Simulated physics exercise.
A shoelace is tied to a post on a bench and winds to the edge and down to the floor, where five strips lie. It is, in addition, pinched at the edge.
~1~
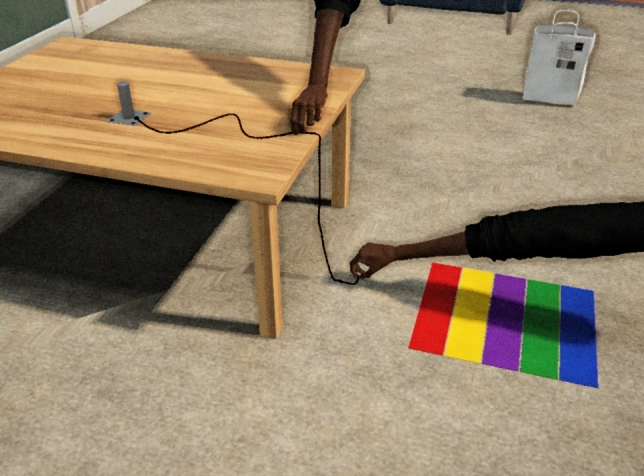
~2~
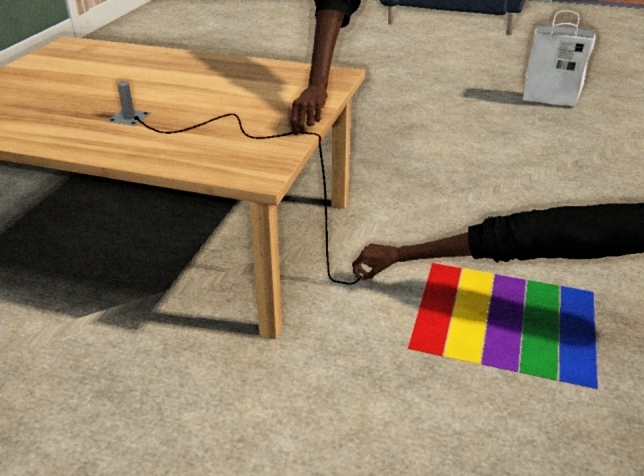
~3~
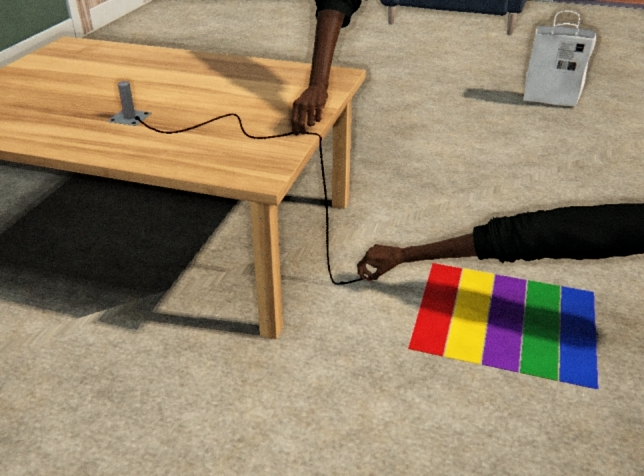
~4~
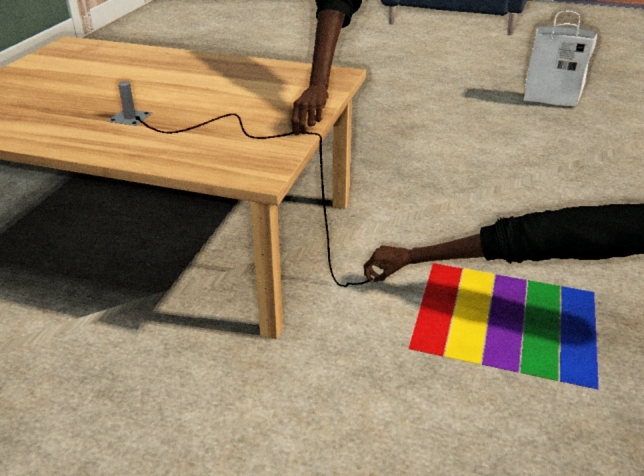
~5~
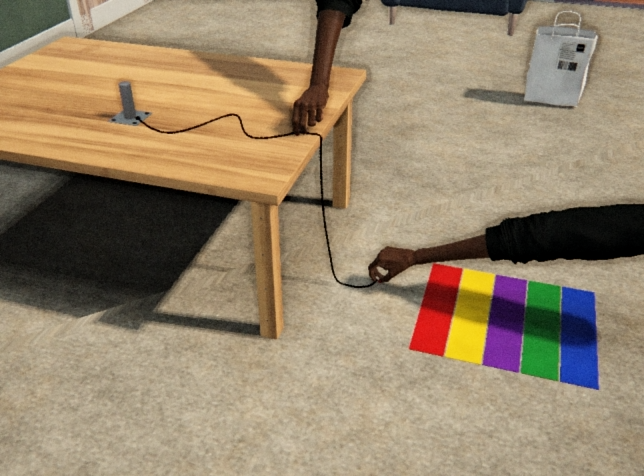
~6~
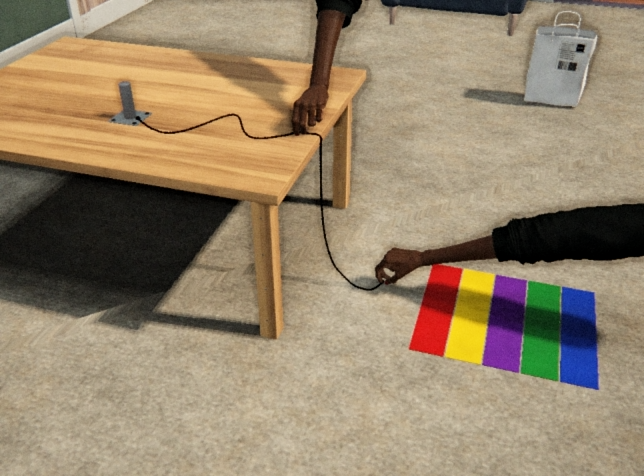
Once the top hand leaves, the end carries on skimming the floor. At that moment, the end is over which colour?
Over green.
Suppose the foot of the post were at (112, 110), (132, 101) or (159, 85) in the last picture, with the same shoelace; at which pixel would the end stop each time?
The spots are near (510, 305), (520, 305) and (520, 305).
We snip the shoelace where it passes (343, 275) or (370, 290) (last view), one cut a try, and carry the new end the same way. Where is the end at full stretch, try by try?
Case by case: (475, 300), then (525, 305).
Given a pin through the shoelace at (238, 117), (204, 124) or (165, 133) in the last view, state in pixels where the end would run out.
Per try (px, approx.): (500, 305), (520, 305), (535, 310).
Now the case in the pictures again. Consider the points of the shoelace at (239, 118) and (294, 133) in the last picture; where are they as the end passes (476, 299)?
First at (267, 130), next at (329, 175).
A little later, end near (476, 299); over yellow.
Next, end near (520, 307); over purple.
When it is tight, end near (546, 312); over green. It gets as far as the green strip.
